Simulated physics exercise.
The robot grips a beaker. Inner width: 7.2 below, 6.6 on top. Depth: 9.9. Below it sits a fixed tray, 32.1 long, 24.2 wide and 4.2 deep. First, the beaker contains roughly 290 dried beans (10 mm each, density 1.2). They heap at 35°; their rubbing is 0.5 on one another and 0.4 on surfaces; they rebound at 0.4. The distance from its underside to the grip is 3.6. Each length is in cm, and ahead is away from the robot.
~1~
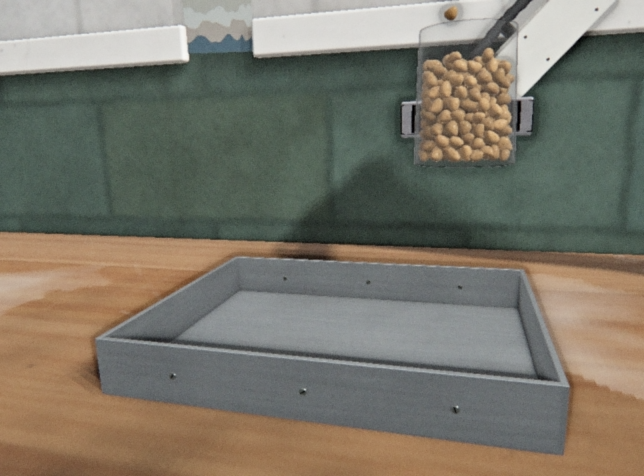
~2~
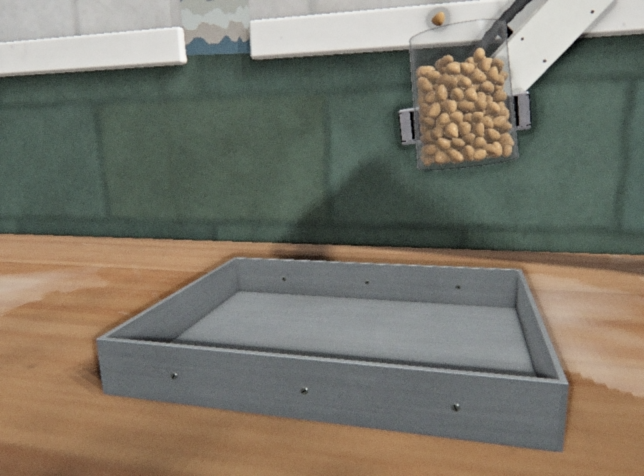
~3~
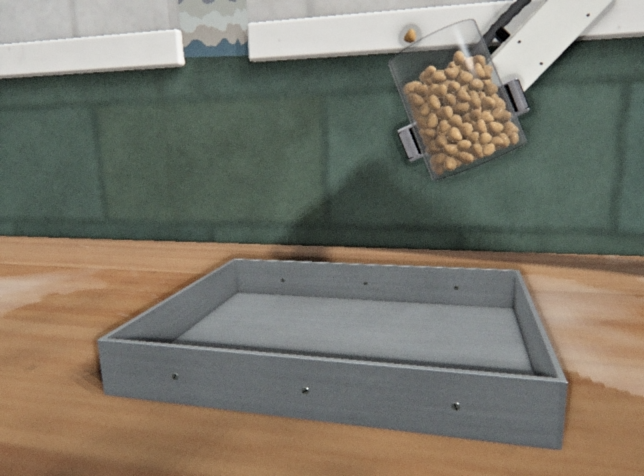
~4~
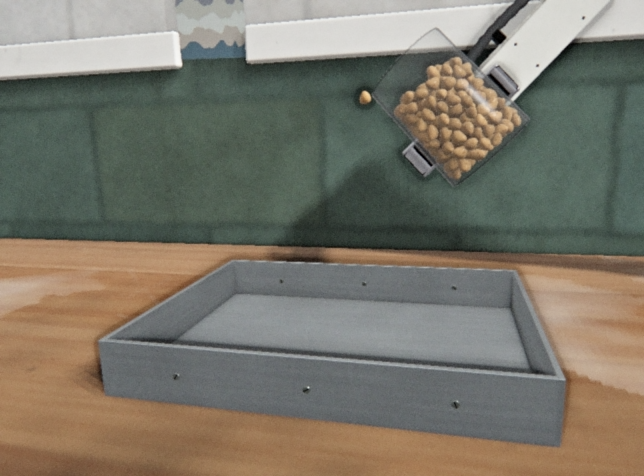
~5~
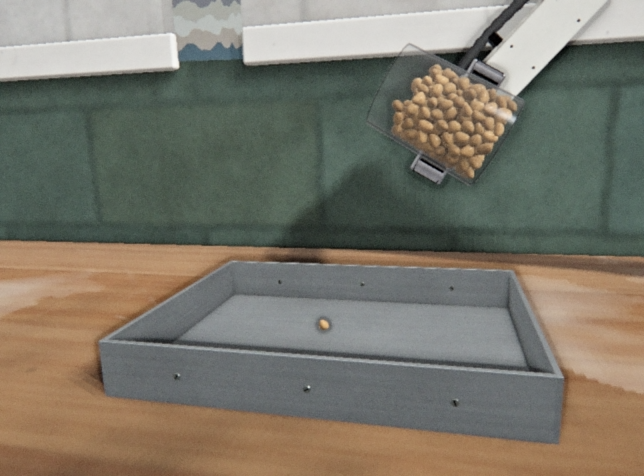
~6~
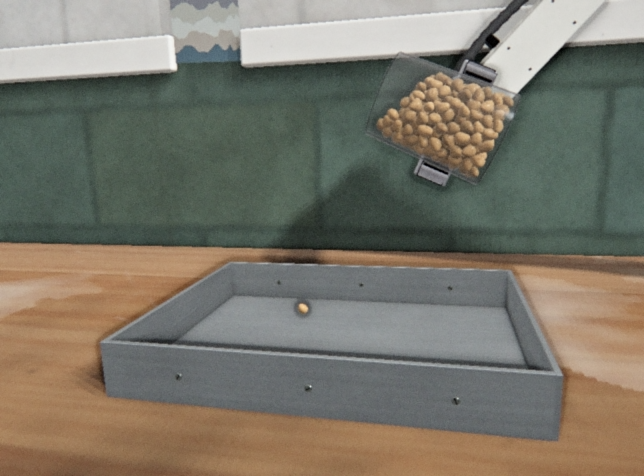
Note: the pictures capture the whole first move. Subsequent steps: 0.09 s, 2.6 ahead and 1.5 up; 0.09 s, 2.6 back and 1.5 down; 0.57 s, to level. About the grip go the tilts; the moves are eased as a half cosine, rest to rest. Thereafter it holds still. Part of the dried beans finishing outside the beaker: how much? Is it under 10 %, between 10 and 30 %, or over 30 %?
It is between 10 and 30 %.
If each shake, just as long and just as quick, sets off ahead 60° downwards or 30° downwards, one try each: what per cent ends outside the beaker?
Try one gives about 0 in a hundred, try two about 5 in a hundred.
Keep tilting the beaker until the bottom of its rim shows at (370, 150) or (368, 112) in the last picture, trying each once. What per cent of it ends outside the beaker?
Estimates in order: 35 % and 10 %.
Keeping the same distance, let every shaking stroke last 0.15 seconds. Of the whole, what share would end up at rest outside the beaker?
0 %.
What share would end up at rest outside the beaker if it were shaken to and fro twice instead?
Then roughly 30 percent.
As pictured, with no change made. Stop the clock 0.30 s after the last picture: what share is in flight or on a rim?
That comes to about 6 per cent, more or less.
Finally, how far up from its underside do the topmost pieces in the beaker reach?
I'd say close to 8.5 cm.
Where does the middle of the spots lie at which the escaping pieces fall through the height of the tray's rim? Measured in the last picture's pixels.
About at (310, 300).
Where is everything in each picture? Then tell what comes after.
The first frame shows beaker middle at (465, 100), level; upper third of the load around (464, 78), from x 425 to 505, top at y 15; 293 in the beaker.
The second frame shows beaker middle at (462, 101), tilted 6° forward; upper third of the load around (459, 80), from x 420 to 505, top at y 20.
The third frame shows beaker middle at (455, 105), tilted 23° forward; upper third of the load around (454, 86), from x 410 to 515, top at y 35.
The fourth frame shows beaker middle at (448, 110), tilted 43° forward; upper third of the load around (448, 93), from x 365 to 515, top at y 65; 292 in the beaker, 1 in flight or on a rim.
The fifth frame shows beaker middle at (443, 115), tilted 60° forward; upper third of the load around (446, 98), from x 325 to 510, top at y 70; 292 in the beaker, 1 in the tray.
The sixth frame shows beaker middle at (441, 118), tilted 66° forward; upper third of the load around (447, 102), from x 305 to 505, top at y 80; 292 in the beaker, 1 in the tray.
Then, 0.30 s later, tilted 59° forward, highest piece 23 above the table; 241 in the beaker, 33 in the tray, 19 in flight or on a rim.
Then, 0.60 s later, tilted 11° forward, highest piece 26 above the table; 240 in the beaker, 53 in the tray.
Then, 0.95 s later, level, highest piece 25 above the table; 240 in the beaker, 53 in the tray.
Then, 2.00 s later, level, highest piece 25 above the table; 240 in the beaker, 53 in the tray.
At rest, 240 in the beaker, 53 in the tray. That is 18 % outside the beaker.
